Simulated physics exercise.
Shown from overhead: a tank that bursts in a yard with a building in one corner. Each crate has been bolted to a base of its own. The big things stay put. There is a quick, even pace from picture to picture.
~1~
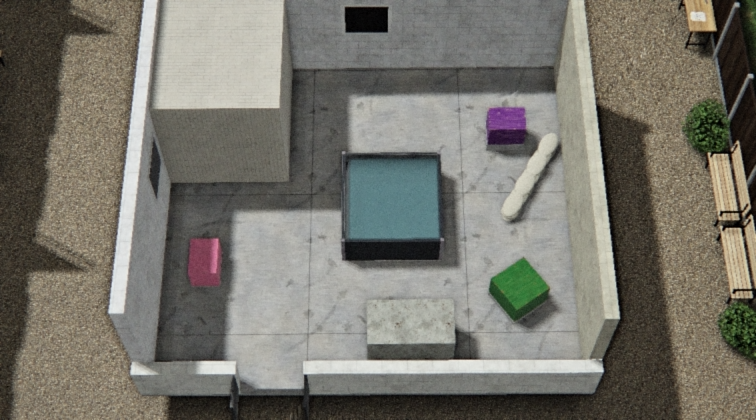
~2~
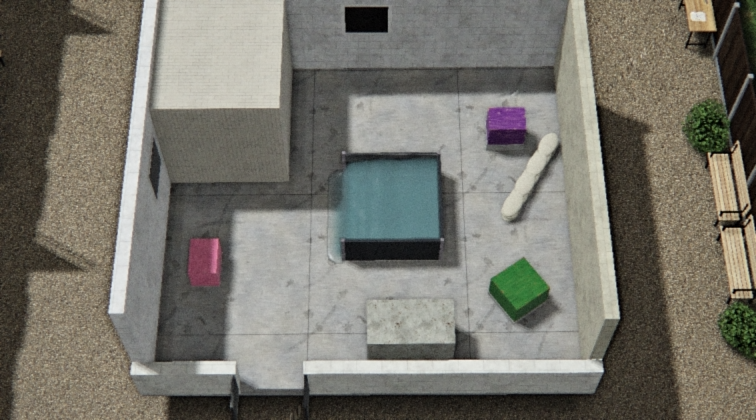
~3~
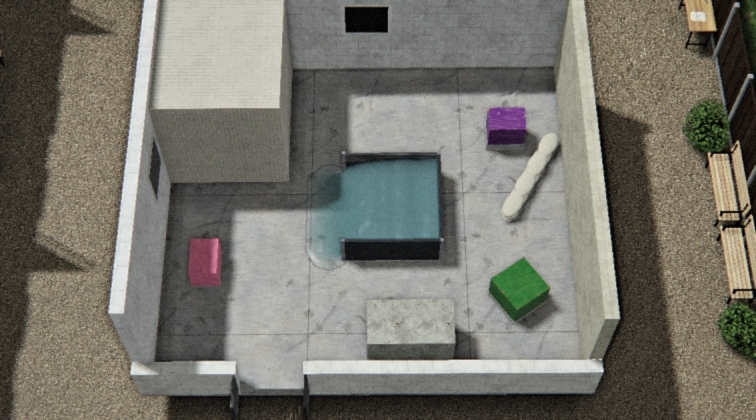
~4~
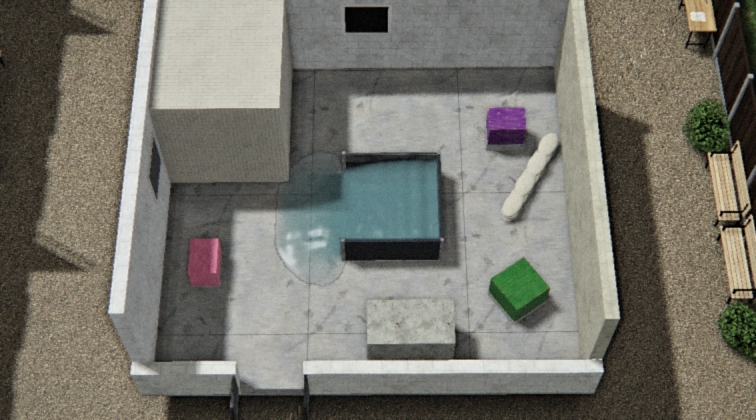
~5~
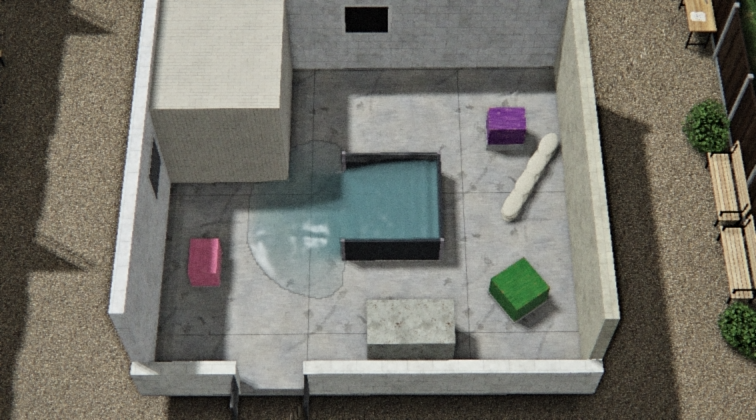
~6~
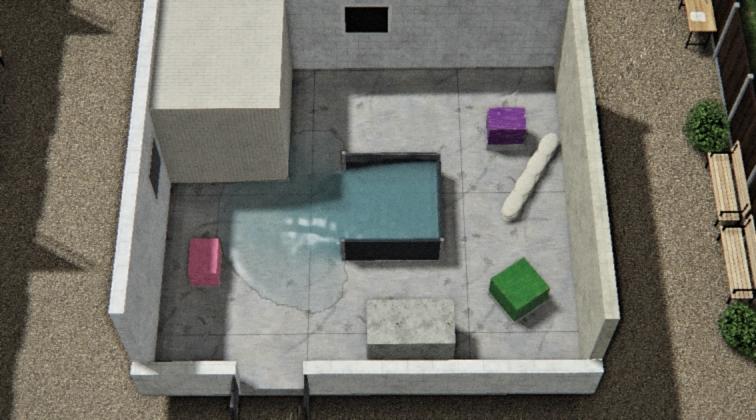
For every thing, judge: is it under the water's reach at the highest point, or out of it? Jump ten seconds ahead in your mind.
Purple crate: Out of reach, so dry; pink crate: Within reach, so wet; green crate: Out of reach, so dry.
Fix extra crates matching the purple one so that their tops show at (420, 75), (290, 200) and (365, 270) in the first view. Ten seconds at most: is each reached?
Order as asked: Unflooded / flooded / unflooded.
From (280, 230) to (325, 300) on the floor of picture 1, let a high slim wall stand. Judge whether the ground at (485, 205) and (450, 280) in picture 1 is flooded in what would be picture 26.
As listed: No water, awash.
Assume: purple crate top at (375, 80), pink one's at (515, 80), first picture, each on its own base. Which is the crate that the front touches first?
The purple-painted one is first.
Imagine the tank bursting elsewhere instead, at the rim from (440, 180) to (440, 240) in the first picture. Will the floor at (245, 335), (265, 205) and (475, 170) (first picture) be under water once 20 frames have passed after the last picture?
One by one, they turn out not soaked, not soaked and drenched.
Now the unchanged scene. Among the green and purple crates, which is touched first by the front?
Answer: The purple-painted one.
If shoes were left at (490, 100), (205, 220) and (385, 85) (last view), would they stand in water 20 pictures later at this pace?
Going through them one by one, the first is spared, the second waterlogged and the third waterlogged.
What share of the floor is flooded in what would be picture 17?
Roughly 35 percent, I reckon.
A moment on, water covers 25 % of the floor; the purple crate not reached, the pink crate water round its plinth, the green crate not reached.
Next, water covers 35 % of the floor; the purple crate not reached, the pink crate water round its plinth, the green crate not reached.
Then, water covers 40 % of the floor; the purple crate not reached, the pink crate water round its plinth, the green crate not reached.
Later, water covers 70 % of the floor; the purple crate water round its plinth, the pink crate water round its plinth, the green crate not reached.
In the end, water covers 95 % of the floor; the purple crate stayed above the water, the pink crate was topped, the green crate stayed above the water.
